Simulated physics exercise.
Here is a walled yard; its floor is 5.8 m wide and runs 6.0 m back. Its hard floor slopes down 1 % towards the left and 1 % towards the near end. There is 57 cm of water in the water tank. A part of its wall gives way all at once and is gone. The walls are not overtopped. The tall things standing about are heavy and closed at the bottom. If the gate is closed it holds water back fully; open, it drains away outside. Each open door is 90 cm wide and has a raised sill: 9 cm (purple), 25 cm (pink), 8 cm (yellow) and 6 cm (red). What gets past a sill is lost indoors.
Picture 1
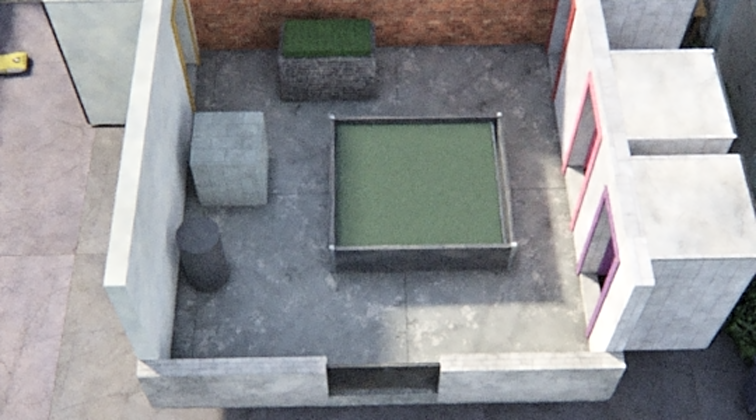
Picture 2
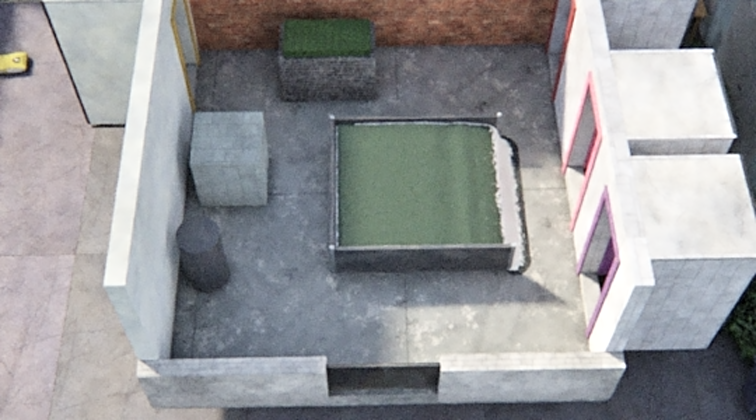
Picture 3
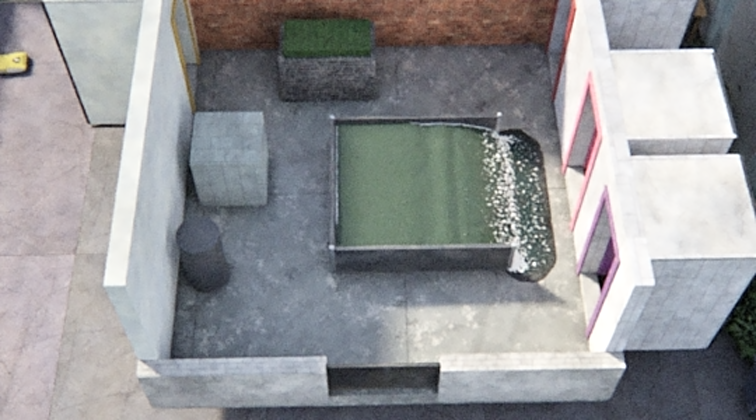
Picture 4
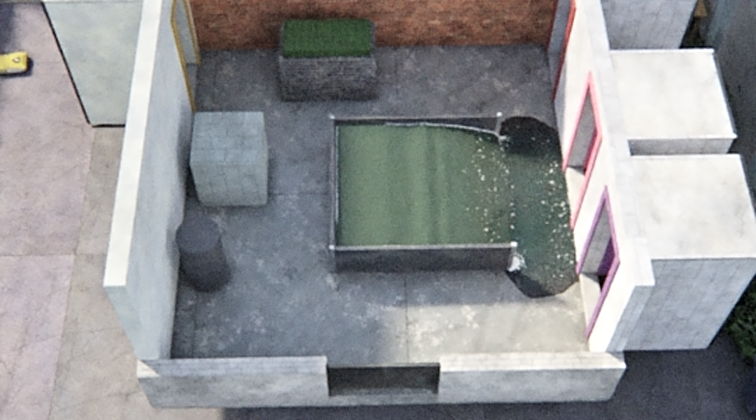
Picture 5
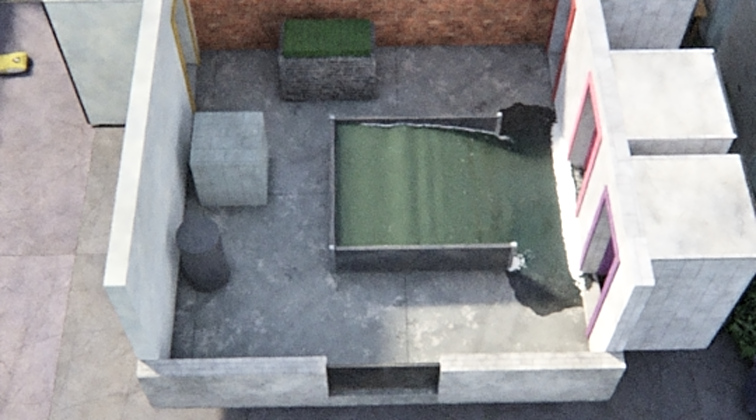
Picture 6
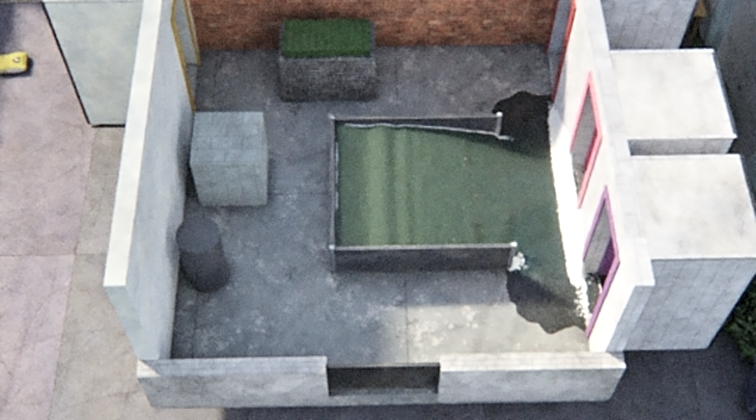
Green water bursts from the right side of a square, dark-walled tank in a grey walled yard, seen from high above by a camera that stays still. A pale block and dark cylinder stand on the left, a grass-topped block by the brick back wall, red- and purple-framed openings on the right. The water foams out, spreads rightward across the floor, reaches the right wall and widens along it.
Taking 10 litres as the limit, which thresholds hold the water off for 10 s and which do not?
Door by door: At the purple door it goes over the limit; at the pink door it passes the limit; at the yellow door it passes the limit; at the red door it passes the limit.
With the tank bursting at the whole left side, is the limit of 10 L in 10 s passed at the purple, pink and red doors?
Then: Purple over, pink under, red over.
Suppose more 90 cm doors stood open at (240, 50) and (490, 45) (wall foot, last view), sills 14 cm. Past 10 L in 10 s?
In that order: Below, above.
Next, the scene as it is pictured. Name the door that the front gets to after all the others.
The yellow one.
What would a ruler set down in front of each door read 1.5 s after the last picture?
In cm: Purple 19, pink 38, yellow 0, red 10.
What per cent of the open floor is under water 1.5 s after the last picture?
Near 30 per cent is wet.
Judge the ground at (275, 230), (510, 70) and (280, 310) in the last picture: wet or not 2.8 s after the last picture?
In turn: Still dry, wet, wet.
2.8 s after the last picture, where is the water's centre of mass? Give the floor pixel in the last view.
Near (465, 204).
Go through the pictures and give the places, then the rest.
In the first frame, the water tank at (419, 182) is whole and still, 57 cm deep.
In the second frame, water pours out at (501, 195) and has run 1.2 m, to (512, 271); typically 7 cm deep outside, 57 cm at the water tank's back.
In the third frame, the front is at (537, 274), 1.3 m from the gap at (501, 196); 1.4 m2 of floor is under water; 57 cm left at the back of the water tank.
In the fourth frame, water pours out at (501, 197) and has run 1.6 m, to (559, 285); typically 10 cm deep outside, 57 cm at the water tank's back.
In the fifth frame, the front is at (582, 299), 2.0 m from the gap at (501, 197); 3.2 m2 of floor is under water; 57 cm left at the back of the water tank.
In the sixth frame, the front is at (586, 326), 2.4 m from the gap at (501, 197); 3.5 m2 of floor is under water; 56 cm left at the back of the water tank.
Then, 0.7 s after the last picture water covers 20 % of the floor and is deepest (42 cm) near (556, 228); purple door 18 cm at the sill, 9 L in, pink door 43 cm at the sill, 60 L in, yellow door not reached, red door 8 cm at the sill, 0 L in.
Then, 1.5 s after the last picture water covers 30 % of the floor and is deepest (39 cm) near (575, 374); purple door 19 cm at the sill, 38 L in, pink door 38 cm at the sill, 120 L in, yellow door not reached, red door 10 cm at the sill, 2 L in.
Then, 2.8 s after the last picture water covers 60 % of the floor and is deepest (29 cm) near (575, 374); purple door 15 cm at the sill, 78 L in, pink door 21 cm at the sill, 150 L in, yellow door not reached, red door 14 cm at the sill, 35 L in.
Then, 5.3 s after the last picture water covers 90 % of the floor and is deepest (20 cm) near (169, 383); purple door 11 cm at the sill, 108 L in, pink door 9 cm at the sill, 151 L in, yellow door 10 cm at the sill, 14 L in, red door 10 cm at the sill, 92 L in.
Then, 9.3 s after the last picture water covers 95 % of the floor and is deepest (14 cm) near (190, 157); purple door 8 cm at the sill, 114 L in, pink door 8 cm at the sill, 151 L in, yellow door 10 cm at the sill, 34 L in, red door 7 cm at the sill, 109 L in.
